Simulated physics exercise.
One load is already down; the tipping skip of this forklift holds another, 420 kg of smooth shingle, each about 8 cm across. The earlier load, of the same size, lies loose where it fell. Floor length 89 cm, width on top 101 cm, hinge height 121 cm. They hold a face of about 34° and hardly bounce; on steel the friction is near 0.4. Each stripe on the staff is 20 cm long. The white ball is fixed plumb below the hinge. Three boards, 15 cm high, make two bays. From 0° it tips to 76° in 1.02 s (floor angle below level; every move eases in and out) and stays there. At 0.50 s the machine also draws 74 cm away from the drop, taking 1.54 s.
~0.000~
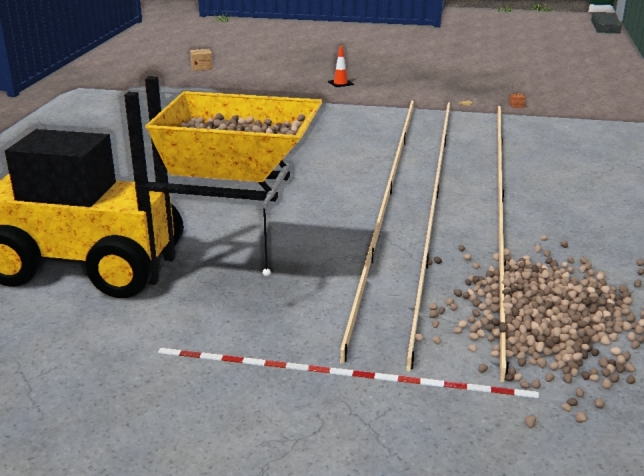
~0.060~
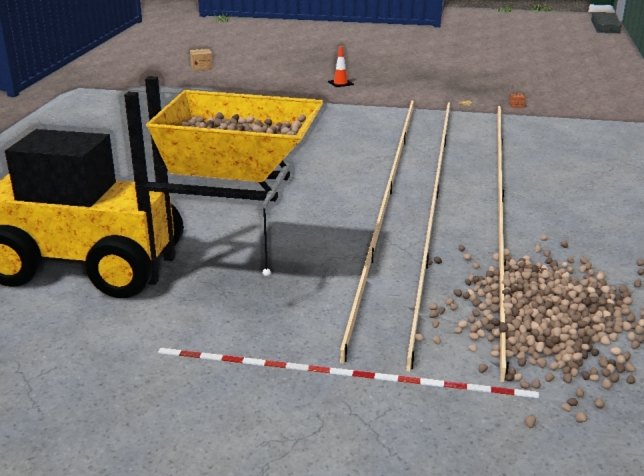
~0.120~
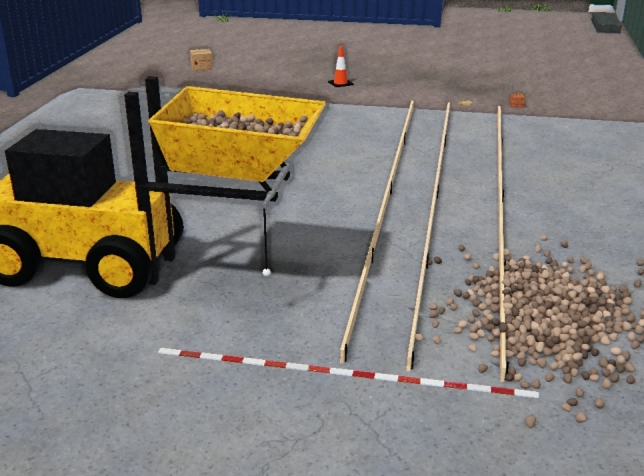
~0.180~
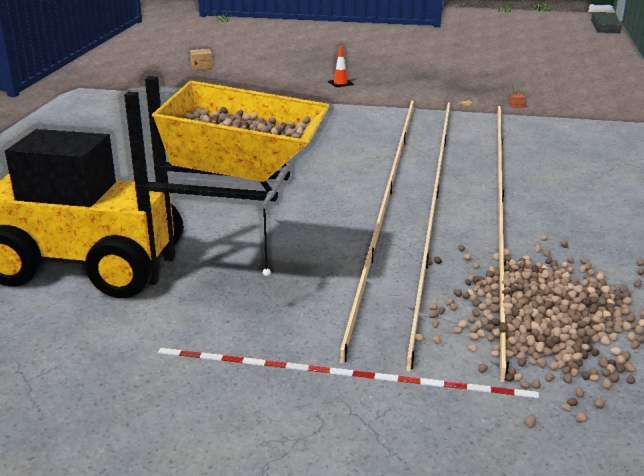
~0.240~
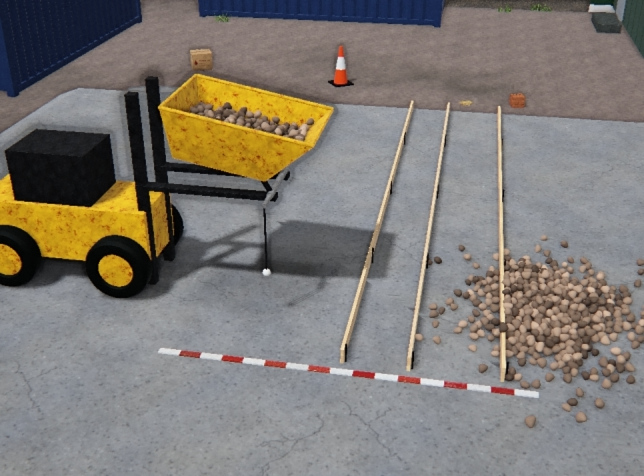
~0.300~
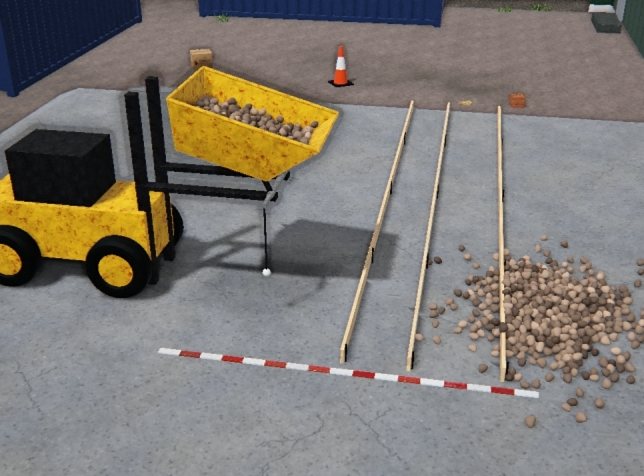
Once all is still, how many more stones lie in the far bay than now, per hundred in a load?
About 8 per cent.
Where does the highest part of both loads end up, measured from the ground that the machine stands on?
About 26 cm above it.
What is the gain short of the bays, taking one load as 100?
Some 30 per cent of a load.
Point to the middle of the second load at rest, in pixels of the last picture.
Near (383, 293).
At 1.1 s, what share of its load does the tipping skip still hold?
About 60 per cent.
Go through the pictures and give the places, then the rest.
In the first frame, lip at (300, 138), floor tilted 0°, highest stones at (248, 127). The earlier load is highest near (528, 301), 19 cm above ground level, 11 % in the far bay, 89 % past the last board.
In the second frame, the tipping skip is at 1°, its lip at (301, 138); the top of the load is at (244, 126); the stones move at 0.2 m/s on average.
In the third frame, lip at (304, 140), floor tilted 3°, highest stones at (212, 122); the stones move at 0.5 m/s on average.
In the fourth frame, lip at (308, 142), floor tilted 6°, highest stones at (209, 118); the stones move at 0.7 m/s on average.
In the fifth frame, lip at (313, 146), floor tilted 11°, highest stones at (211, 113); the stones move at 0.9 m/s on average.
In the sixth frame, the tipping skip is at 16°, its lip at (319, 151); the top of the load is at (210, 105); the stones move at 0.9 m/s on average.
After 0.8 s the floor is at 64°; in per cent of one load, 100 in the tipping skip, 11 in the far bay, 89 past the last board; the foremost stones are past the picture's edge.
After 1.1 s the floor is at 76°; in per cent of one load, 60 in the tipping skip, 21 short of the bays, 19 in the near bay, 11 in the far bay, 89 past the last board; the foremost stones are past the picture's edge.
After 2.5 s the floor is at 76°; in per cent of one load, 0 in the tipping skip, 30 short of the bays, 61 in the near bay, 19 in the far bay, 89 past the last board; the foremost stones are past the picture's edge.
After 5.1 s the floor is at 76°; in per cent of one load, 0 in the tipping skip, 30 short of the bays, 61 in the near bay, 19 in the far bay, 89 past the last board; the foremost stones are past the picture's edge. Net gain in the far bay, 8.
